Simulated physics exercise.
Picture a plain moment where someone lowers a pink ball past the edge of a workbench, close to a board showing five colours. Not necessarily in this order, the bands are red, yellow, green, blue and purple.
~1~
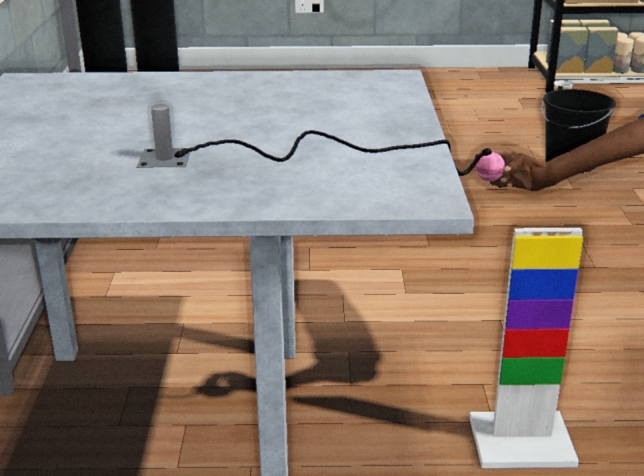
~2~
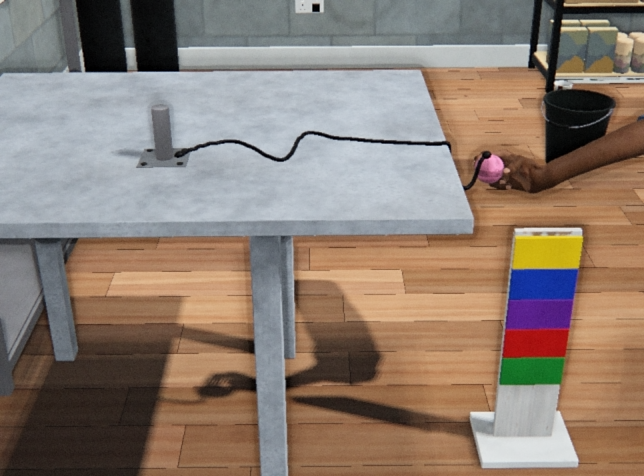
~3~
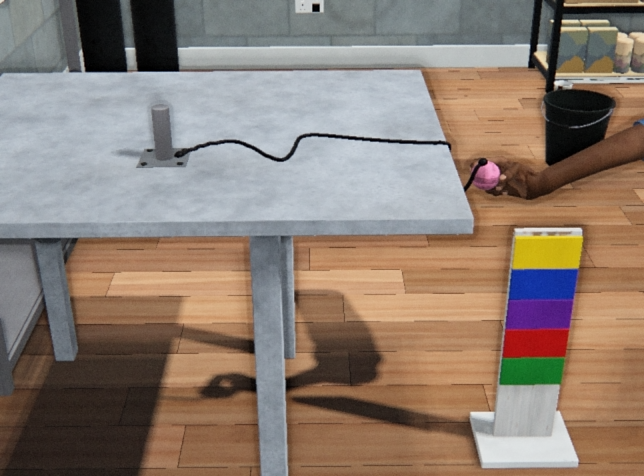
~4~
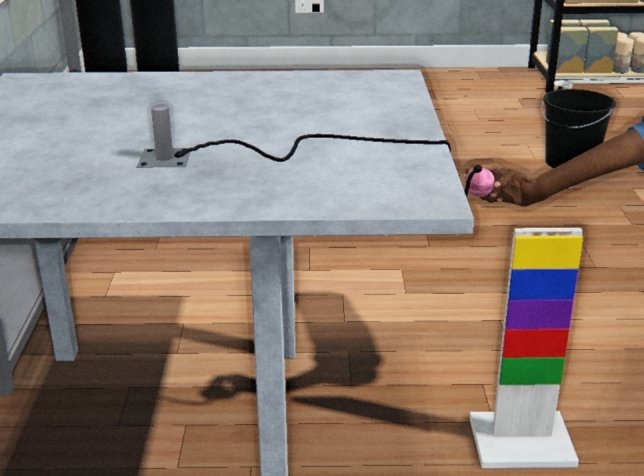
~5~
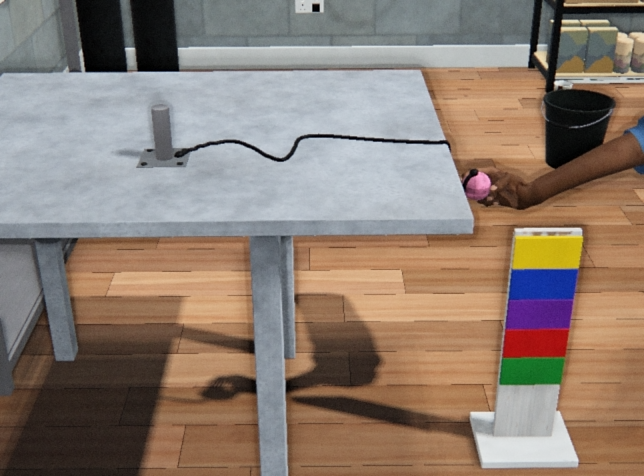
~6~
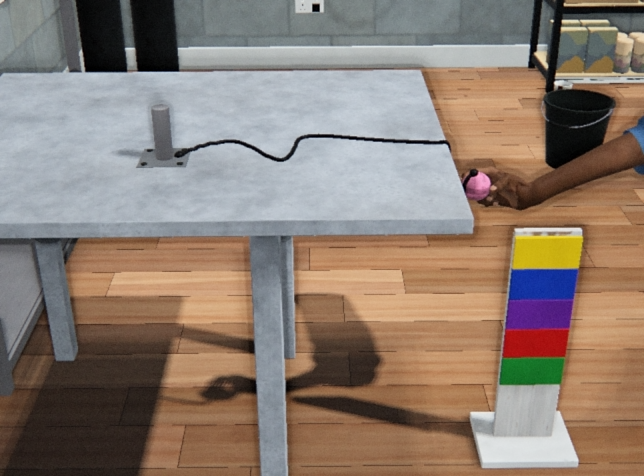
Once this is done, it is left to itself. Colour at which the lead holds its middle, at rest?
Purple.
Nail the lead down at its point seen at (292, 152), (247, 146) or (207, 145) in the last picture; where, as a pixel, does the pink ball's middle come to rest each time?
Taking them in turn, I'd expect around (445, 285), (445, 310) and finally (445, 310).
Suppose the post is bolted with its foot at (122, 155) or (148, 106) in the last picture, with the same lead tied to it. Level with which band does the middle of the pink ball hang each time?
It comes out blue the first time and blue the second time.
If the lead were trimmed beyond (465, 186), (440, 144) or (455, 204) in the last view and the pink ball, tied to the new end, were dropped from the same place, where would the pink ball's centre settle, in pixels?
Estimated positions in order: (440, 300); (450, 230); (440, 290).
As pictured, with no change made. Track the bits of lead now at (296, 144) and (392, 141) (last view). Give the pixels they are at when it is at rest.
The first one ends up at (370, 152) and the second one at (449, 183).
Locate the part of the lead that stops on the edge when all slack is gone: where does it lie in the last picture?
That point sits at about (360, 139).
Soon after, ball near (427, 314); level with purple.
After that, ball near (451, 337); level with purple.
In the end, ball near (444, 339); level with purple. Its middle rests at the purple band.
